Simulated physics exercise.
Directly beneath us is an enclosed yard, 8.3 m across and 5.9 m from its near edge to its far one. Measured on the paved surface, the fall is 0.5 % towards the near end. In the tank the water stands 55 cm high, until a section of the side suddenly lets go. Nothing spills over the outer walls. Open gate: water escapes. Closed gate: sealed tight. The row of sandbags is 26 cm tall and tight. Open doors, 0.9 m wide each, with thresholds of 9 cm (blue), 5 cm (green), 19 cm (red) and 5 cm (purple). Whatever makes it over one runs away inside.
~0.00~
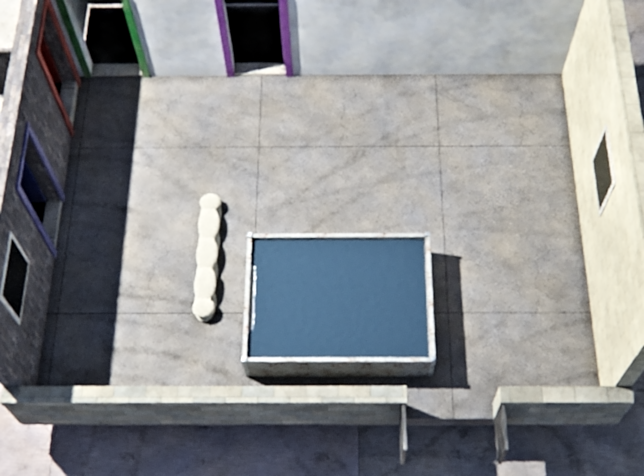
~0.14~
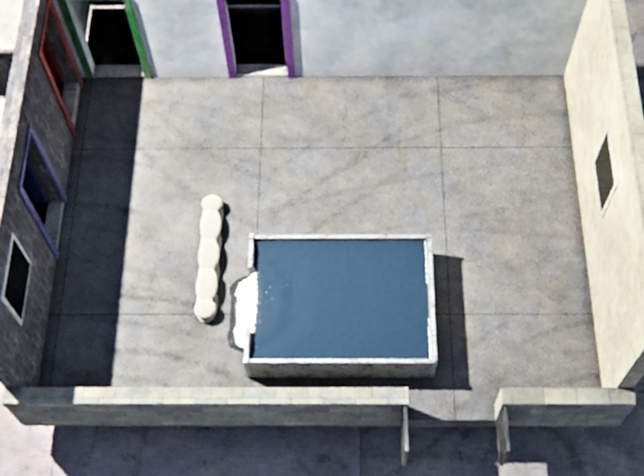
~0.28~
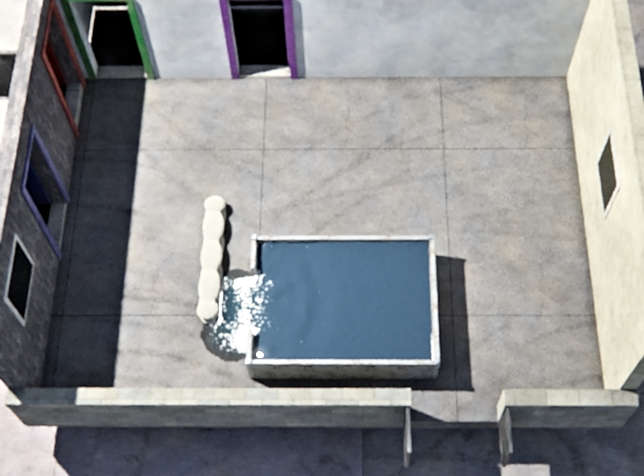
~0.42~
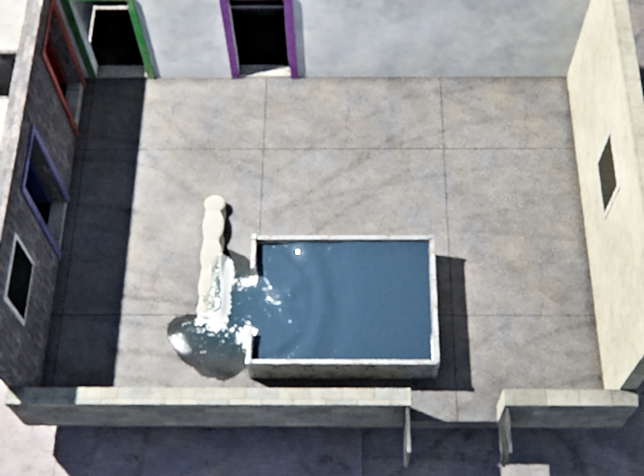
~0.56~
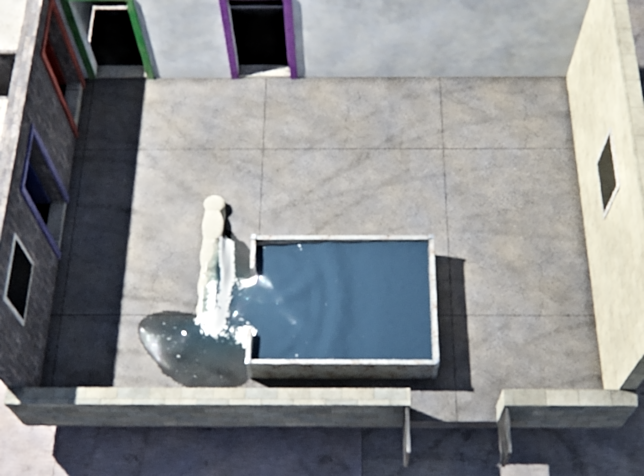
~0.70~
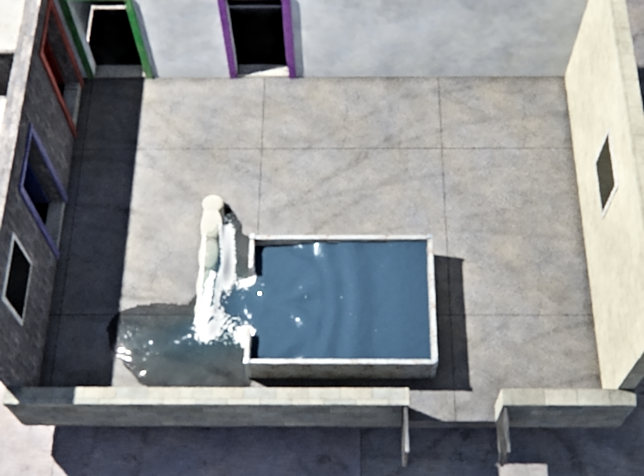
A walled yard with a rectangular tank of blue water pouring from its left side, splashing against a pale scalloped barrier and spreading left across the paving.
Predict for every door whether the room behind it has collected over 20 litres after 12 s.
My prediction: The blue door room collects 20 litres or less; the green door room collects over 20 litres; the red door room collects 20 litres or less; the purple door room collects over 20 litres.
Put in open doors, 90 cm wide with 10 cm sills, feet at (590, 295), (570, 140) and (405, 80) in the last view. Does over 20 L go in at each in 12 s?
First doorway falls short, second falls short, third falls short.
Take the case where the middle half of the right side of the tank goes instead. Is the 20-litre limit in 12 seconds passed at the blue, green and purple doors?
Then blue does not exceed it, green does not exceed it, purple does not exceed it.
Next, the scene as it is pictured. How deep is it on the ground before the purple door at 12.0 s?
Roughly 6.0 centimetres.
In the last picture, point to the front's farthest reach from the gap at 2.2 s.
Roughly at pixel (290, 83).
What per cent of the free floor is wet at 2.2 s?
Wet share: Near 35 percent.
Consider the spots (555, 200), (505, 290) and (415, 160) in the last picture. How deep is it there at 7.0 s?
I'd read it as roughly 0, 0 and 2 cm, in that order.
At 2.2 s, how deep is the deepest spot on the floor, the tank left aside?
Up to near 40 cm.
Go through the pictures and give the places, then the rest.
In the first picture, still water, 55 cm deep, in the tank at (338, 298).
In the second picture, the front is at (245, 281), 0.6 m from the gap at (253, 308); 0.2 m2 of floor is under water; 55 cm left at the back of the tank.
In the third picture, the front is at (225, 275), 0.8 m from the gap at (256, 310); 0.7 m2 of floor is under water; 55 cm left at the back of the tank.
In the fourth picture, water pours out at (256, 310) and has run 1.3 m, to (174, 336); typically 8 cm deep outside, 55 cm at the tank's back.
In the fifth picture, water pours out at (255, 310) and has run 1.7 m, to (146, 336); typically 5 cm deep outside, 55 cm at the tank's back.
In the sixth picture, the front is at (117, 339), 2.1 m from the gap at (254, 309); 2.9 m2 of floor is under water; 55 cm left at the back of the tank.
After 1.4 s water covers 20 % of the floor and is deepest (44 cm) near (225, 314); blue door not reached, green door not reached, red door not reached, purple door not reached.
After 2.2 s water covers 35 % of the floor and is deepest (40 cm) near (225, 314); blue door not reached, green door not reached, red door not reached, purple door 1 cm at the sill, 0 L in.
After 3.5 s water covers 40 % of the floor and is deepest (28 cm) near (226, 303); blue door 10 cm at the sill, 0 L in, green door not reached, red door not reached, purple door 8 cm at the sill, 27 L in.
After 7.0 s water covers 70 % of the floor and is deepest (18 cm) near (226, 303); blue door 6 cm at the sill, 1 L in, green door 10 cm at the sill, 71 L in, red door 8 cm at the sill, 0 L in, purple door 9 cm at the sill, 81 L in.
After 12.0 s water covers 90 % of the floor and is deepest (11 cm) near (225, 314); blue door 4 cm at the sill, 1 L in, green door 7 cm at the sill, 123 L in, red door 7 cm at the sill, 0 L in, purple door 6 cm at the sill, 102 L in.
